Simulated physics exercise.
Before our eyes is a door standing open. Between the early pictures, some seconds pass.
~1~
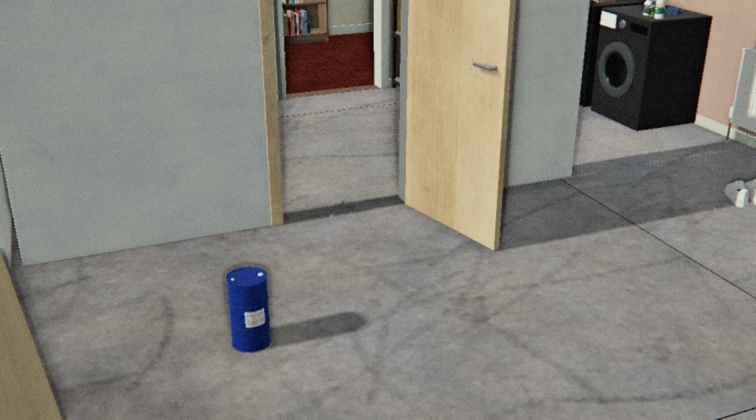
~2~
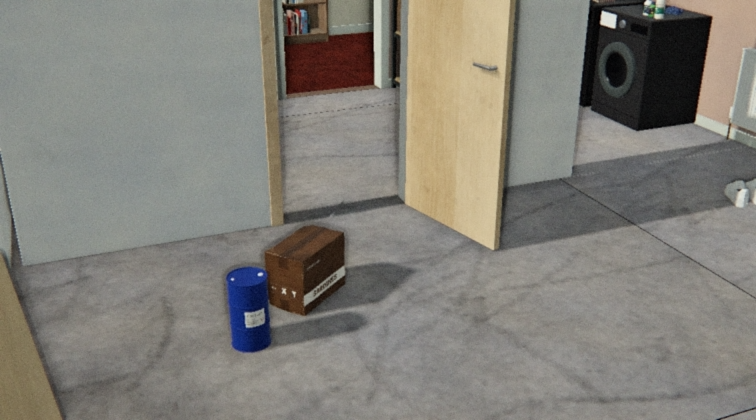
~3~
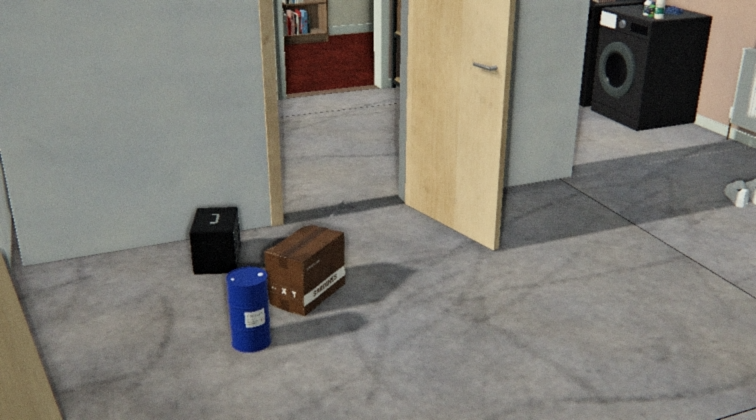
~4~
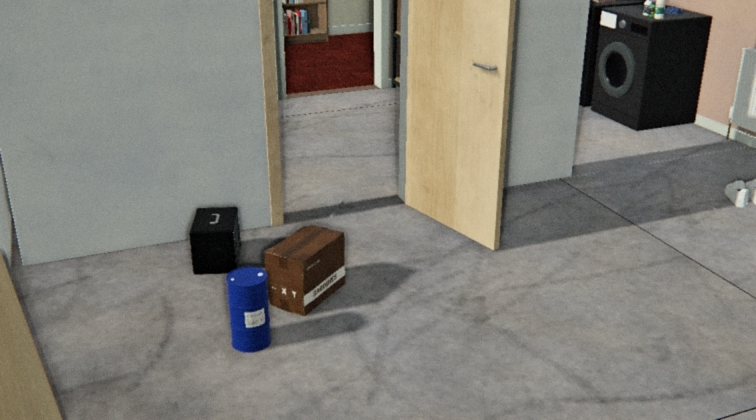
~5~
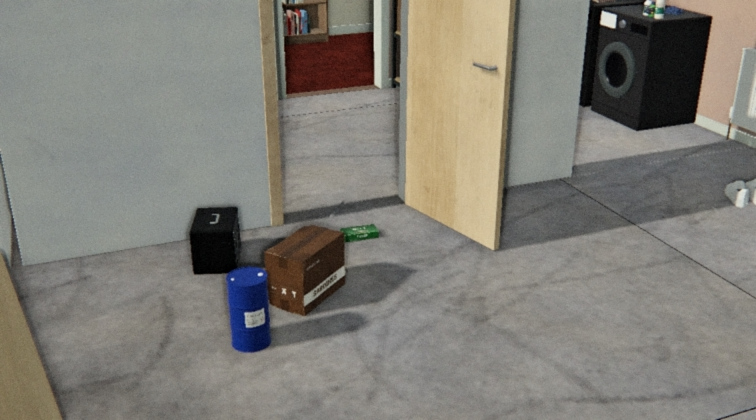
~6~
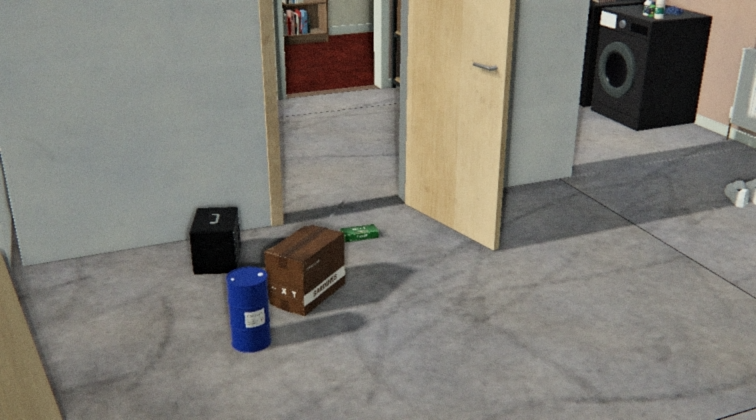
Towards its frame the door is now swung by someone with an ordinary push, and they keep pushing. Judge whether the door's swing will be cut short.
The door fits into its frame.
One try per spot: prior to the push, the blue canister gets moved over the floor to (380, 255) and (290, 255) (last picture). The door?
In order, the door is hindered, then swings completely to.
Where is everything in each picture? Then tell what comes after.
The first frame shows door wide open and still; blue canister (249, 310).
The second frame shows door wide open and still; blue canister (249, 310).
The third frame shows door wide open and still; brown box (306, 269); black toolbox (216, 240).
The fourth frame shows door wide open and still; blue canister (249, 310); brown box (306, 269).
The fifth frame shows door wide open and still; black toolbox (216, 240); blue canister (249, 310).
The sixth frame shows door wide open and still; green packet (360, 233); brown box (306, 269).
Then, 1.40 s on from there, door at 48°; green packet shifted a little near (357, 233).
Then, 1.90 s on from there, door at 17°; green packet shifted about its own width near (322, 224).
In the end, door at 0°; moved from the start, green packet; the other 3 unmoved. At the end, from the last picture's camera, green packet near (307, 210).
